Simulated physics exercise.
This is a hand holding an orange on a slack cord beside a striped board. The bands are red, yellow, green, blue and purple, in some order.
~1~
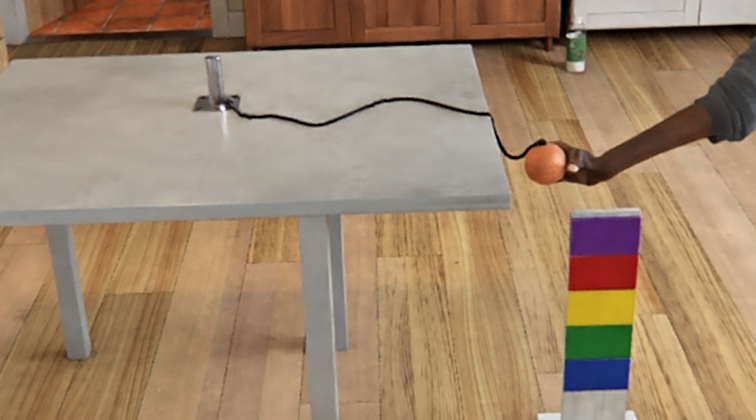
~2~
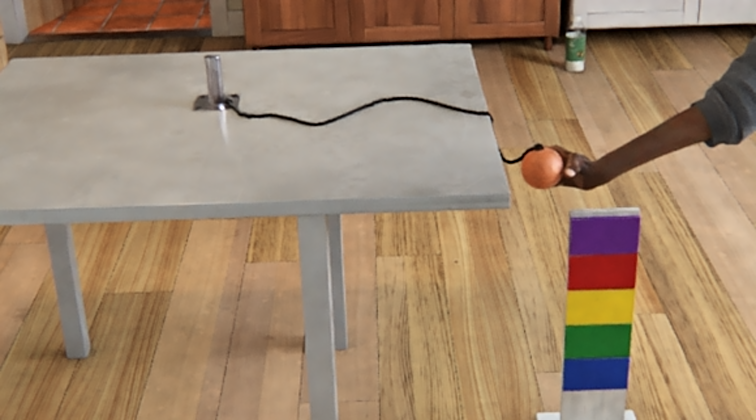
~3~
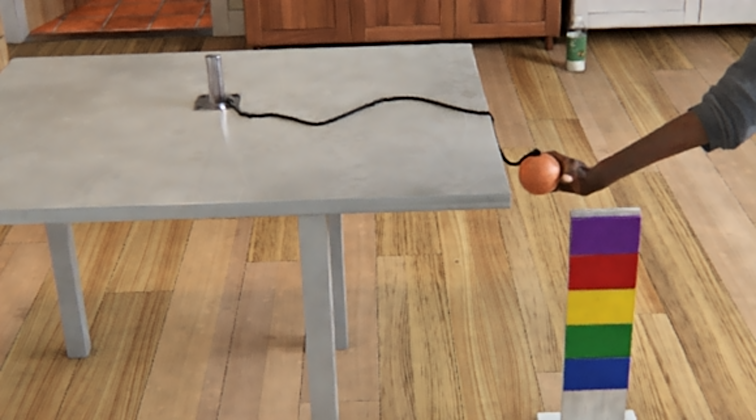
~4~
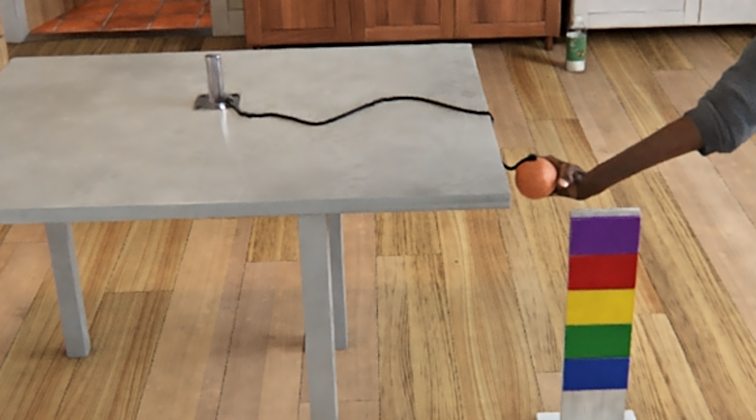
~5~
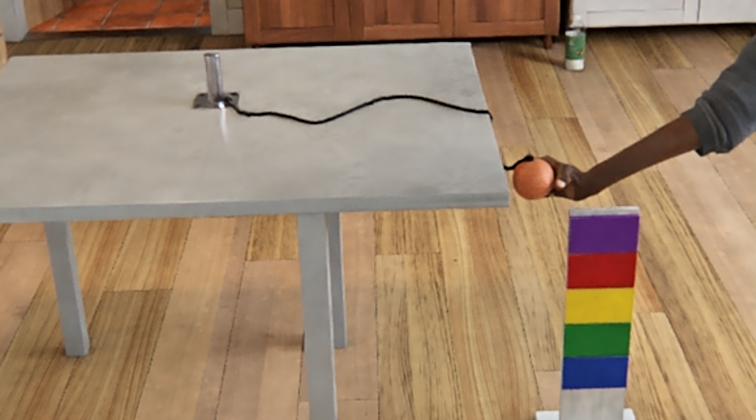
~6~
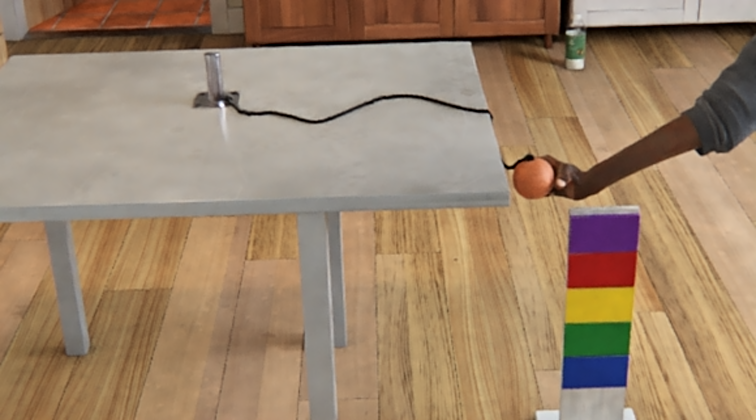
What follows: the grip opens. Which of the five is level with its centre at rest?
Its centre hangs level with the yellow band.
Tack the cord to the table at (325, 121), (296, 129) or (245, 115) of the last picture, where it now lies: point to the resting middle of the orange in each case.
The places are (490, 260), (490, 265) and (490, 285).
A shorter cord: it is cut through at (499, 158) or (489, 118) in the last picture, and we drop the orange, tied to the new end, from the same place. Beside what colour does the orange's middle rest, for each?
Taking them in turn: Red; purple.
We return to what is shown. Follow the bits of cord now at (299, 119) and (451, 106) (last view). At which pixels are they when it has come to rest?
They go to (351, 107) and to (491, 171).
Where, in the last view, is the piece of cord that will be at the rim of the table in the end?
That spot is around (410, 96).
Soon after, orange near (527, 292); level with yellow.
Then, orange near (469, 296); level with yellow.
Further on, orange near (499, 305); level with yellow.
At rest, orange near (488, 305); level with yellow. Its middle rests at the yellow band.
